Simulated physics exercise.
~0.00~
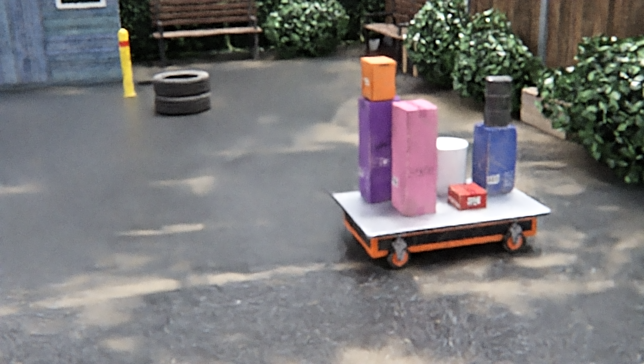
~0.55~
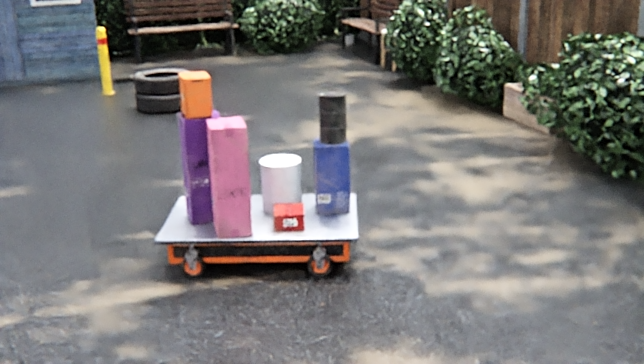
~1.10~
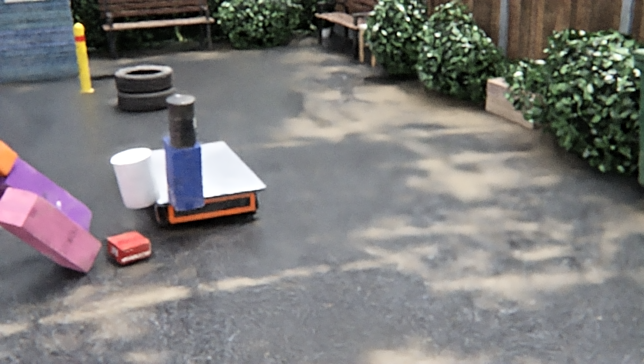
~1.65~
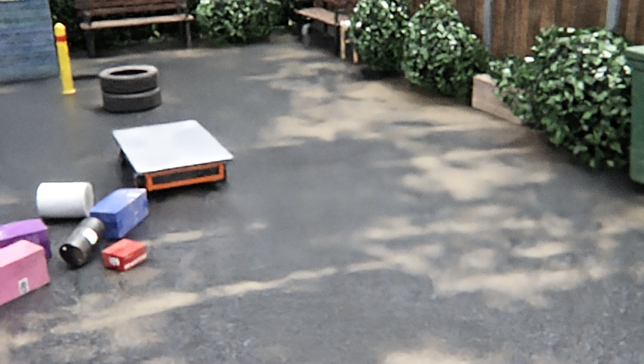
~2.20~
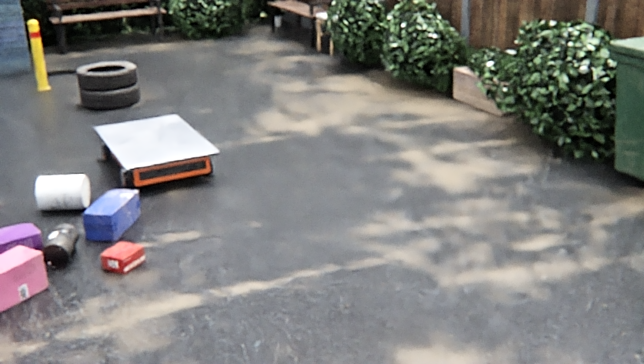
A flat delivery cart carrying loose boxes, a white pail and a black canister moves left across a paved yard and turns, and its load tips and slides off. The cart ends up empty near two stacked tires, with pink, purple, blue and red boxes, the pail and canister lying on the ground.
